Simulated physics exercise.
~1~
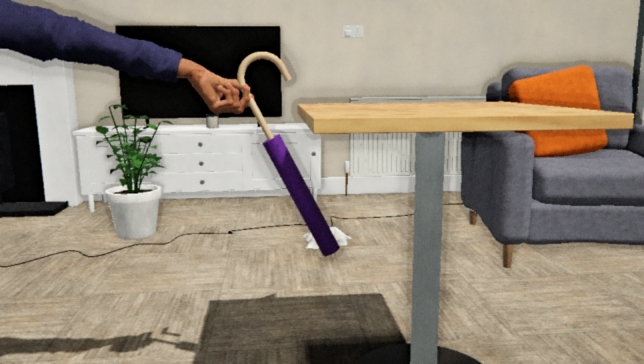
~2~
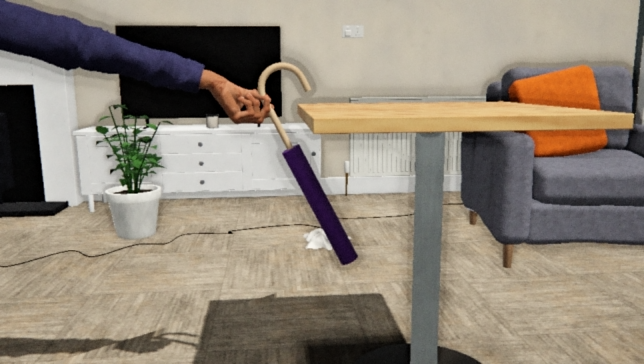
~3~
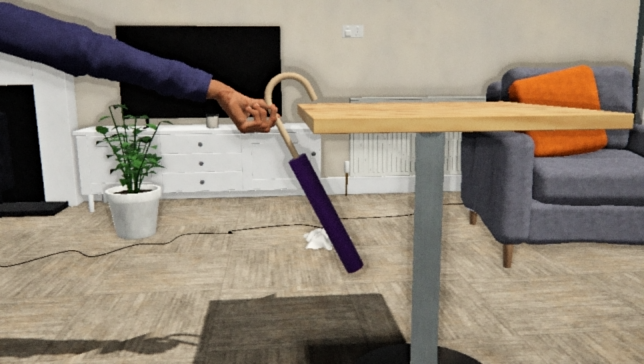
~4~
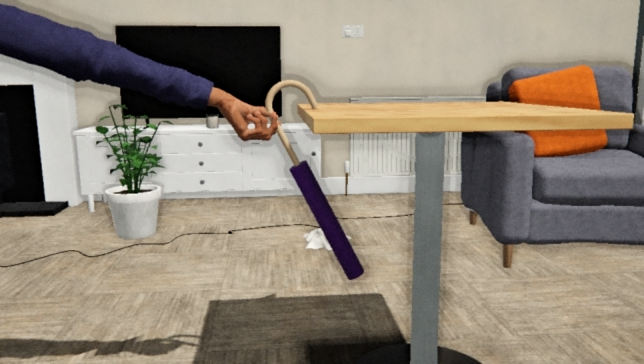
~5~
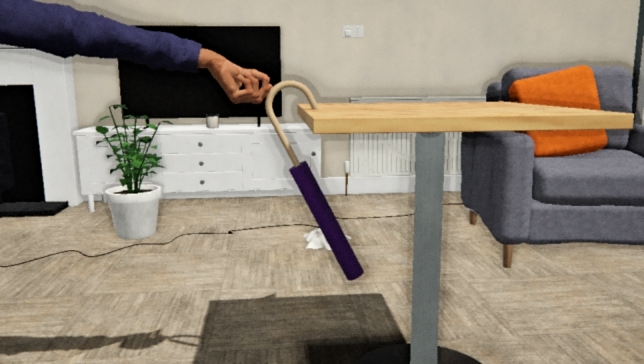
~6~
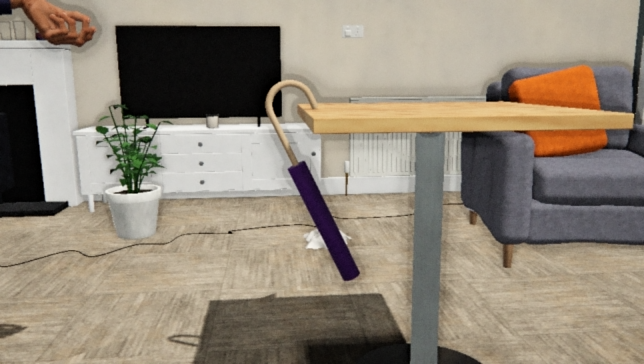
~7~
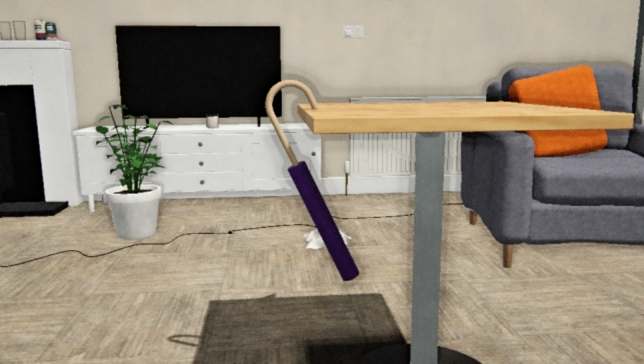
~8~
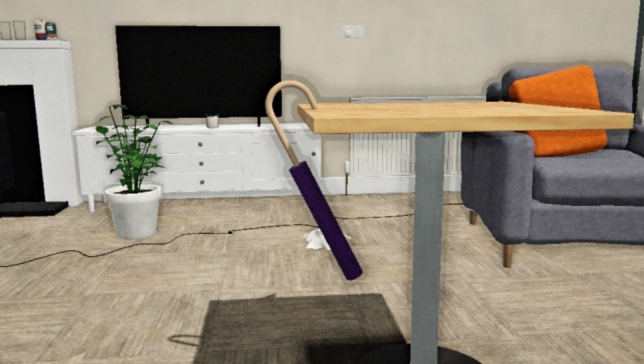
At first, a hand reaching in from the left holds a closed purple umbrella by its curved handle, beside the end of a wooden table in a living room with a television, a potted plant and a grey armchair. The hand moves the umbrella right and slightly down, bringing the crook over the table's left edge. It lowers the handle a little until the tip rests on the tabletop. The fingers then let go, and the arm draws back to the left and out of view. The umbrella stays hooked on the edge, hanging at a slant and almost still.
